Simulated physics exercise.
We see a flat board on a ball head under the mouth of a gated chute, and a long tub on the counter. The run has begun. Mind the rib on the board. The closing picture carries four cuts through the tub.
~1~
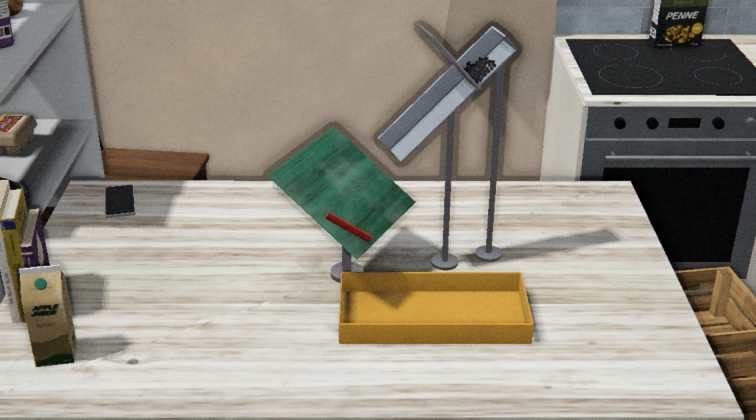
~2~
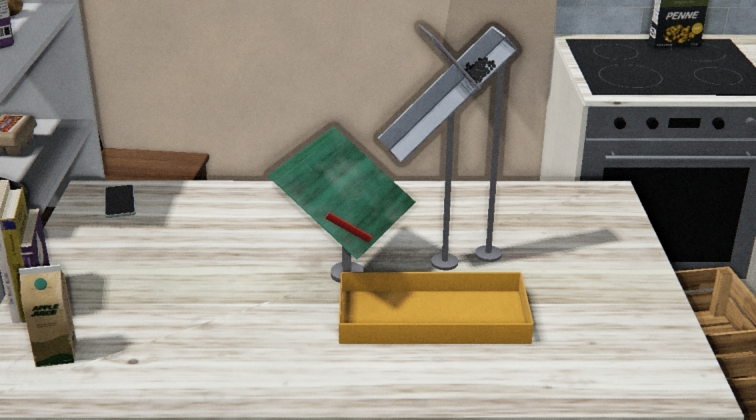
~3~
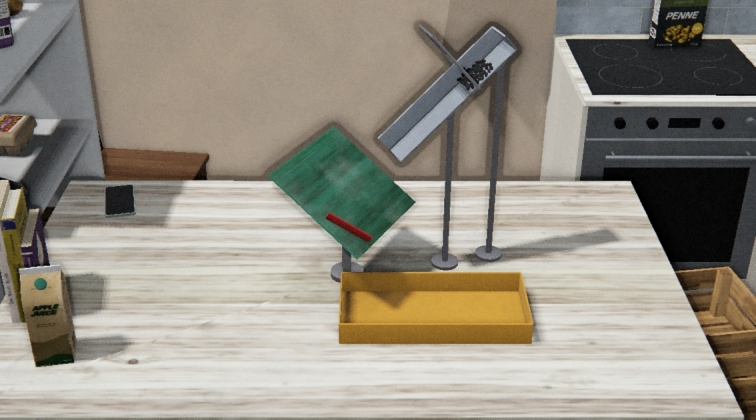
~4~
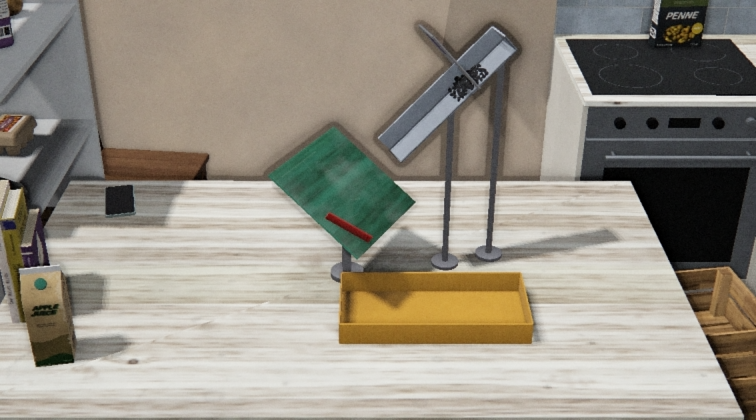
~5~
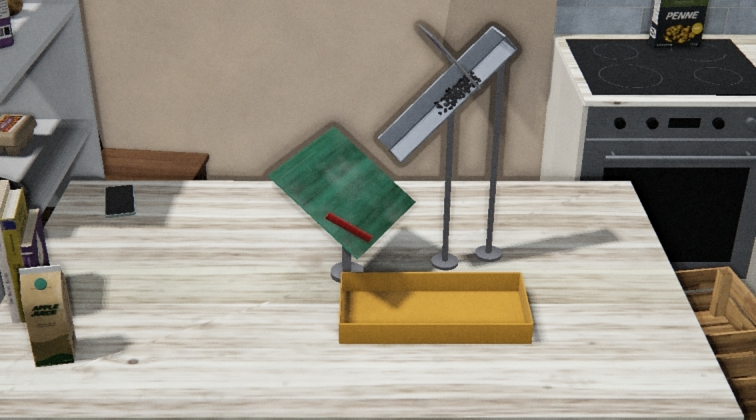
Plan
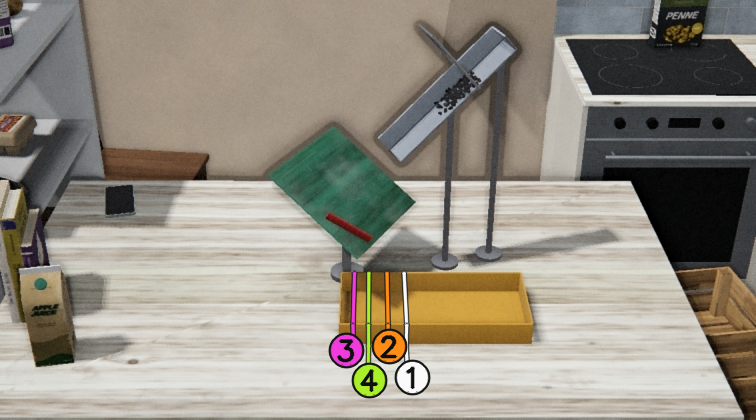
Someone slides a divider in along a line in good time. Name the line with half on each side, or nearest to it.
Go for 1.
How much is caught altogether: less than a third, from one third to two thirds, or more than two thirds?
It is more than two thirds.
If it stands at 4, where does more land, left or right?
More lands on the right.
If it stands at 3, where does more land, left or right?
More lands on the right.
On the marked copy, line 1 crosses the front rim at (406, 324); line 2 crosses the front rim at (388, 324); line 3 crosses the front rim at (353, 324); line 4 crosses the front rim at (368, 324).
With 1, of what is caught, about half on the left of the divider, about half on the right.
With 2, of what is caught, a small part on the left of the divider, nearly all on the right.
With 3, of what is caught, a stray few on the left of the divider, nearly all on the right.
With 4, of what is caught, a stray few on the left of the divider, nearly all on the right.
